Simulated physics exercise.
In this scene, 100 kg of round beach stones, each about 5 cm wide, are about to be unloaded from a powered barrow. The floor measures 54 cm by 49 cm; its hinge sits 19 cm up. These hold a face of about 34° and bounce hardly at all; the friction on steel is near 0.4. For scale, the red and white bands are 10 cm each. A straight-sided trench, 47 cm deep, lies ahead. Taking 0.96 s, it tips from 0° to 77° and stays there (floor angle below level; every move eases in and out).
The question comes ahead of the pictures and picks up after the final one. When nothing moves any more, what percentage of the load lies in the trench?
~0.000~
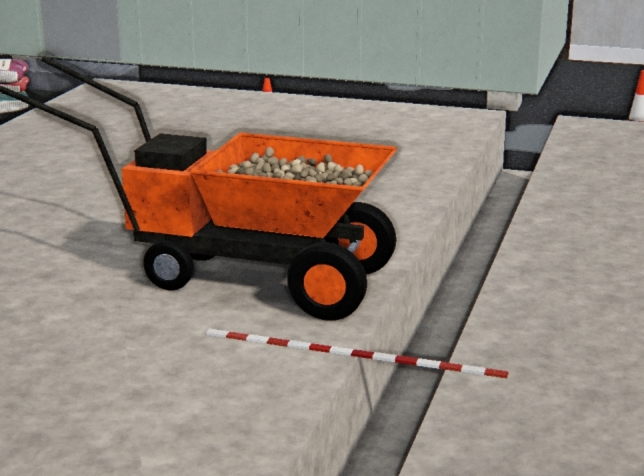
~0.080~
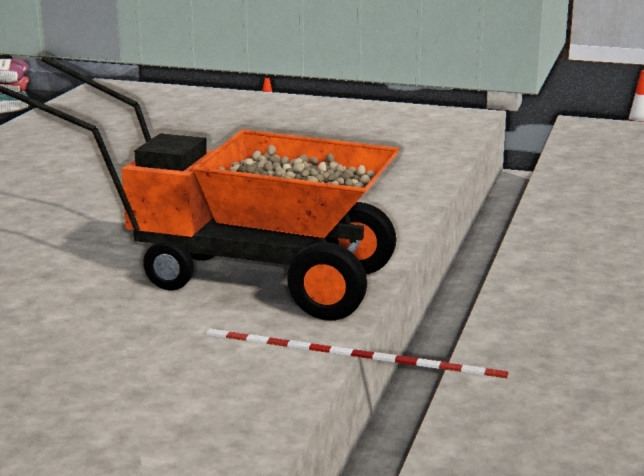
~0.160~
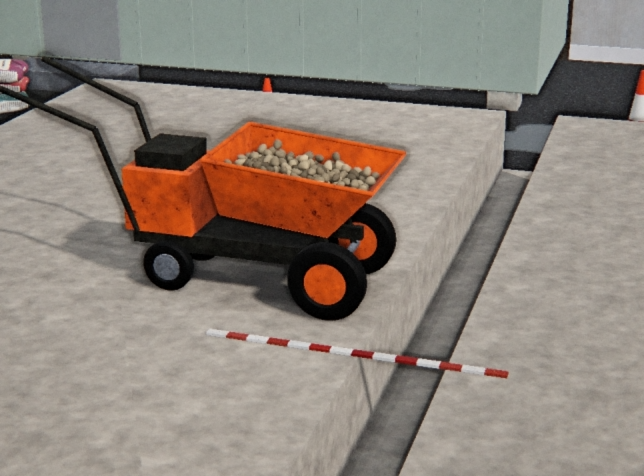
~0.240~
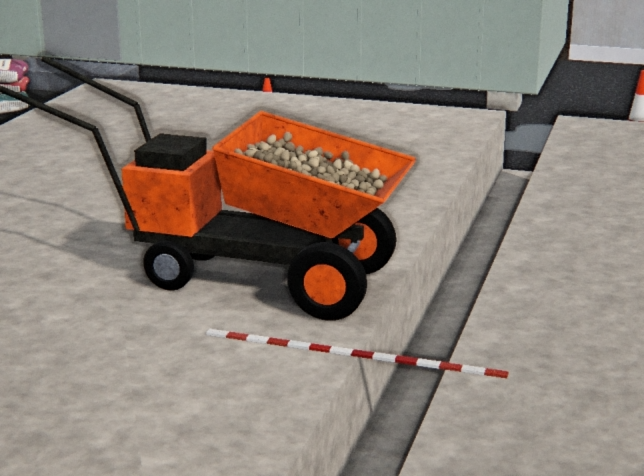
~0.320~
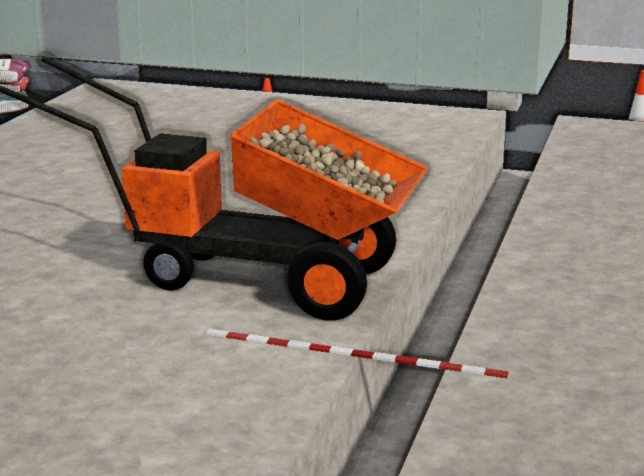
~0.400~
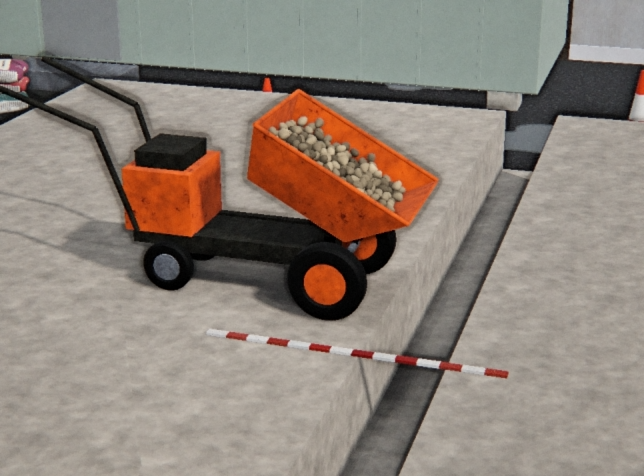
35 %.
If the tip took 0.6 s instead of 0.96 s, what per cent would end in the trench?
About 25%.
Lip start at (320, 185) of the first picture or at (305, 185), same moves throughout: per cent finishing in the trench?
Roughly 90 percent for the first, and 100 percent for the second.
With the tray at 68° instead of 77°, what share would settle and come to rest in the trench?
With that change, near 35 per cent.
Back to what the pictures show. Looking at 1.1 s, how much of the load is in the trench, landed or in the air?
By that point it's something like 10 in a hundred.
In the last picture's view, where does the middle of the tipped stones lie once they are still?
Roughly (505, 310), I'd say.
After 0.7 s the floor is at 65°; 100 % in the tray; the foremost stones are at (438, 258).
After 1.1 s the floor is at 77°; 47 % in the tray, 12 % in the trench, 41 % past the trench; the foremost stones are at (548, 326).
After 1.4 s the floor is at 77°; 7 % in the tray, 26 % in the trench, 67 % past the trench; the foremost stones are past the picture's edge.
After 3.4 s the floor is at 77°; 0 % in the tray, 35 % in the trench, 65 % past the trench; the foremost stones are past the picture's edge.
